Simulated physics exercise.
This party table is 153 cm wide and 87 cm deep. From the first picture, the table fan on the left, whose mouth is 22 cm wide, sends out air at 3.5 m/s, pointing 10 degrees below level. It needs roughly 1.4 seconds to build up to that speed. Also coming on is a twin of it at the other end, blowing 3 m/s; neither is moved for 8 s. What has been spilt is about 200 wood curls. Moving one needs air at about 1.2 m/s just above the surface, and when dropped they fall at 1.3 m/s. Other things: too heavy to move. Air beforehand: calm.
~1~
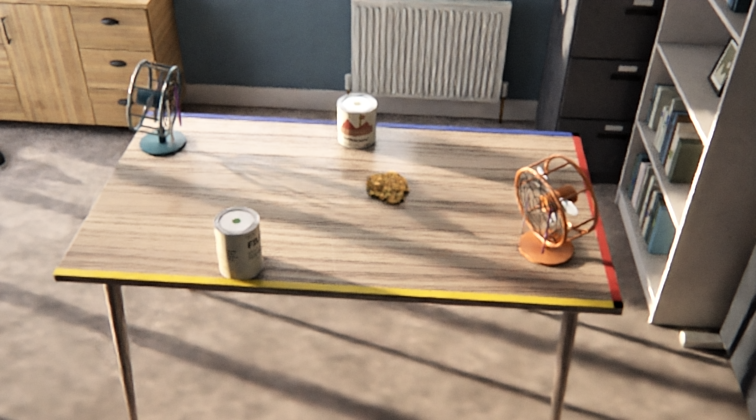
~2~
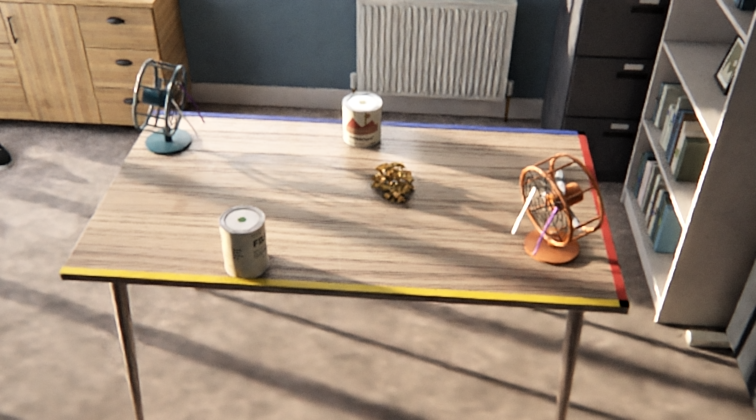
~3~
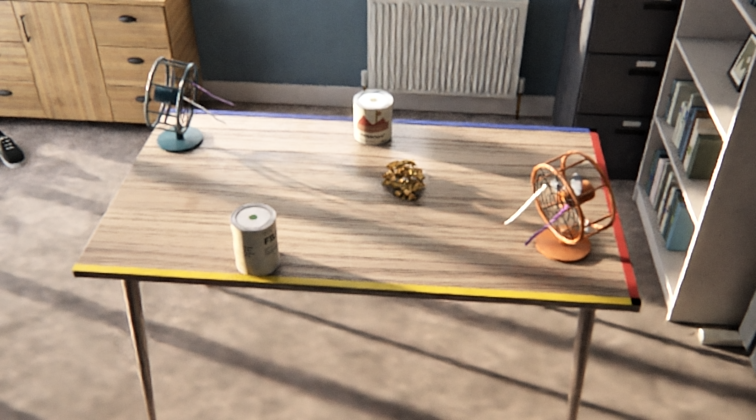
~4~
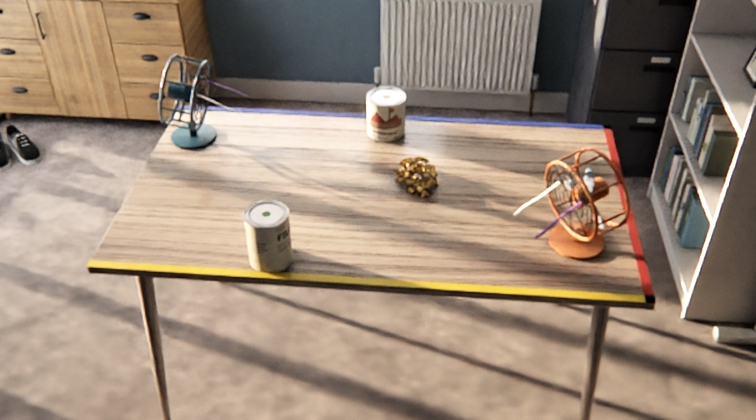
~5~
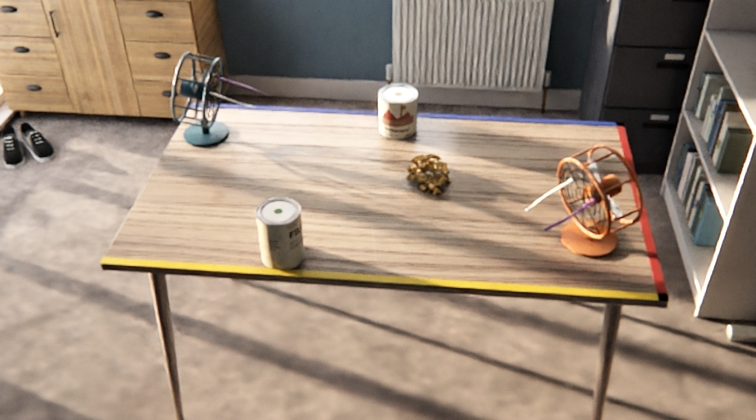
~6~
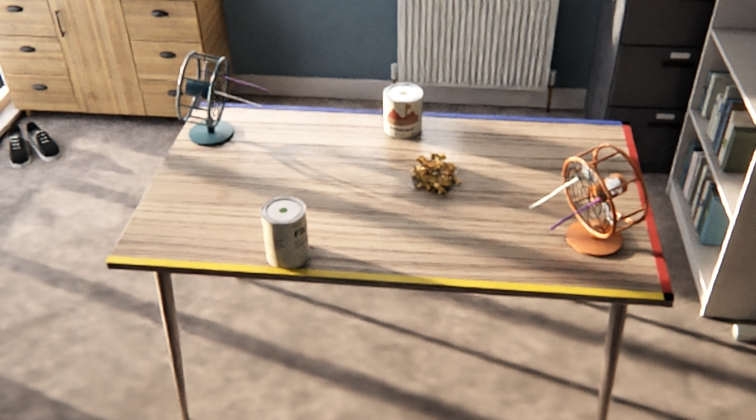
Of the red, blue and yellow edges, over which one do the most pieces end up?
Over the red edge.
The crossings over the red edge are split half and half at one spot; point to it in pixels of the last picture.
The middle crossing sits close to (657, 234) in the last picture.
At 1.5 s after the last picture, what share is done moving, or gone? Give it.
Estimated share: Near 90 %.
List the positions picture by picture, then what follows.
The middle of the wood curls is near (389, 186), none has stirred yet, the mouth of the table fan is at (155, 99) and that of the second one at (555, 201), in the first frame.
The middle of the wood curls is near (395, 176), none has stirred yet, the red edge is centred on (604, 207), the yellow edge is centred on (339, 290) and the blue edge is centred on (366, 121), in the second frame.
The middle of the wood curls is near (406, 174), none has stirred yet, the top of a tin is at (373, 100) and the top of a tin is at (253, 217), in the third frame.
The middle of the wood curls is near (419, 170) and none has stirred yet, in the fourth frame.
The middle of the wood curls is near (431, 168) and none has stirred yet, in the fifth frame.
The middle of the wood curls is near (436, 169) and about 1 % have left their places, in the sixth frame.
Then, 0.5 s after the last picture the count stands so, 0 % are over the red edge, 0 % over the yellow edge and 0 % over the blue edge; the middle of those left on the top is near (599, 221).
Then, 1.5 s after the last picture the count stands so, 88 % are over the red edge, 6 % over the yellow edge and 0 % over the blue edge.
Then, 3.3 s after the last picture the count stands so, 90 % are over the red edge, 8 % over the yellow edge and 0 % over the blue edge.
Then, 6.9 s after the last picture, at the end, 90 % are over the red edge, 10 % over the yellow edge and 0 % over the blue edge.
